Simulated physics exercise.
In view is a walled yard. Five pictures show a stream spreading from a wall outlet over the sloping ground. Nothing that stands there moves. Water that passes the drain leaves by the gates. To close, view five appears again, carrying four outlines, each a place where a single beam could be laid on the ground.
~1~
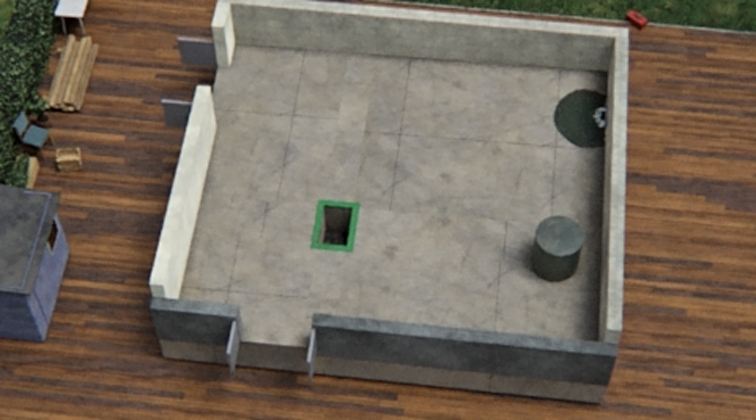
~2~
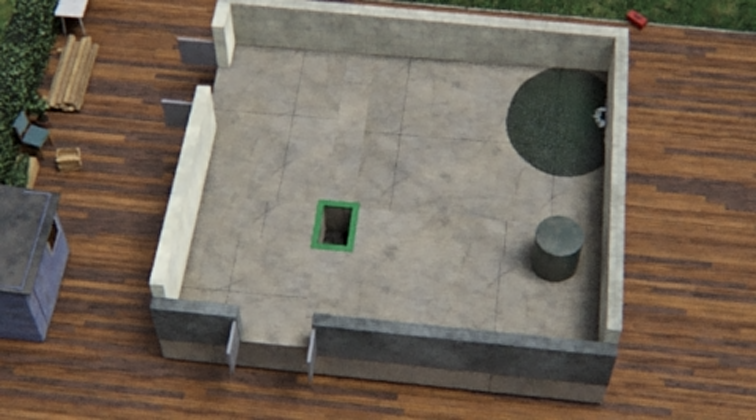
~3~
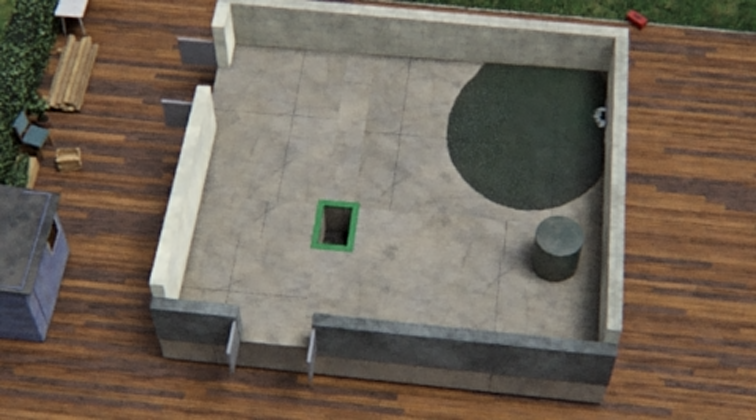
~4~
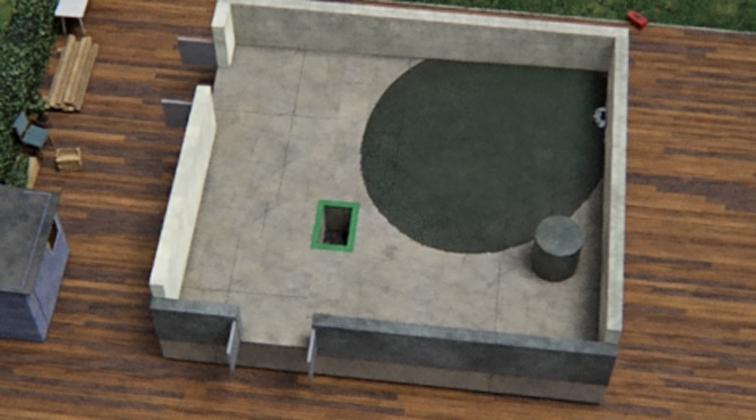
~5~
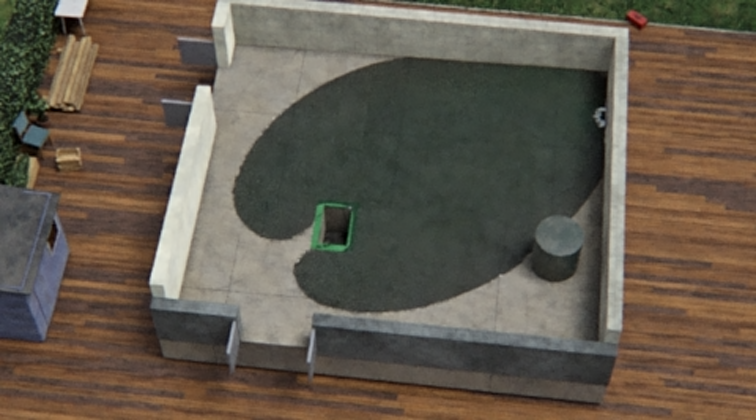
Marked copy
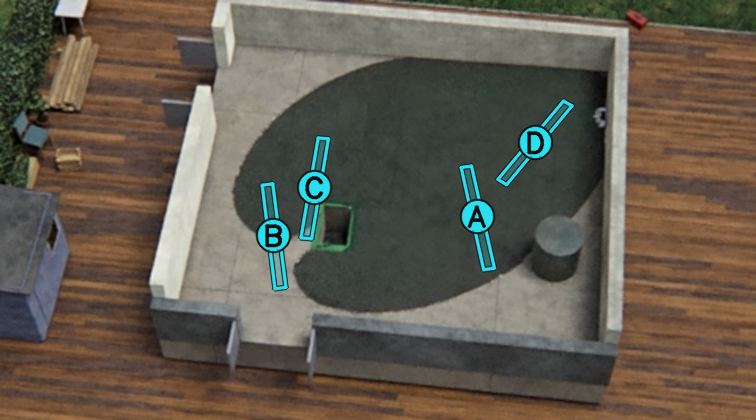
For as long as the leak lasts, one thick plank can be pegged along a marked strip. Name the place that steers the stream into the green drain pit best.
C beats the others.
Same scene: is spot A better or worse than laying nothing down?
It is worse.
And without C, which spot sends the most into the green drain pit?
Spot B.
On the marked copy, A from (466, 166) to (489, 268); B from (267, 184) to (280, 288); C from (306, 238) to (323, 138); D from (502, 182) to (567, 103).
With A, about 16 % of the stream goes into the green drain pit, about 77 % out by the gates.
With B, about 28 % of the stream goes into the green drain pit, about 64 % out by the gates.
With C, about 52 % of the stream goes into the green drain pit, about 40 % out by the gates.
With D, about 13 % of the stream goes into the green drain pit, about 80 % out by the gates.
